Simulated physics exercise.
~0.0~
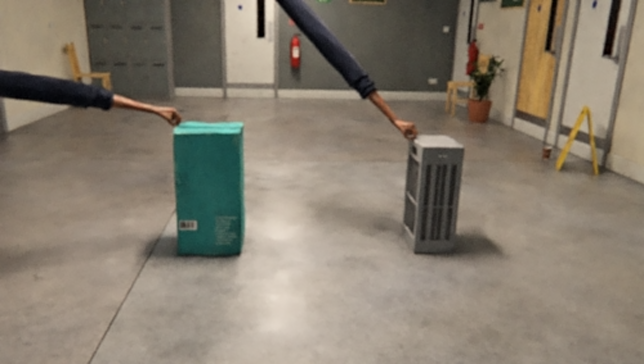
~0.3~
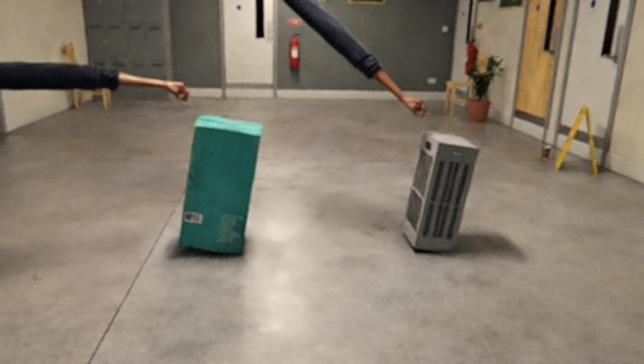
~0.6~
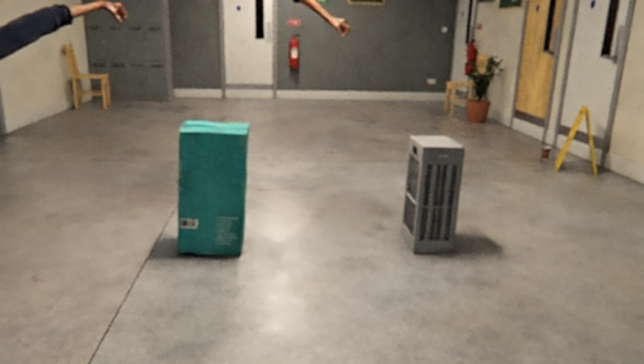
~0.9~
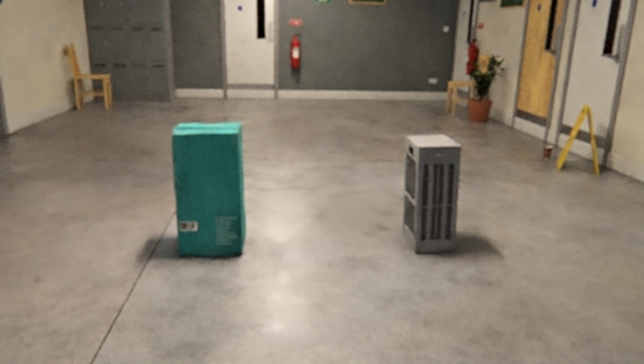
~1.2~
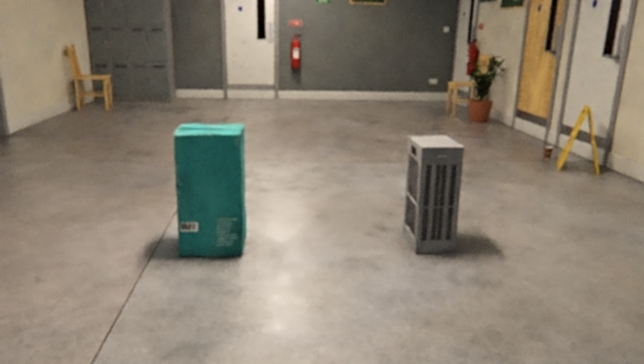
Two hands shoving a turquoise box and a grey crate, which tilt, rock back and end standing upright on the floor.
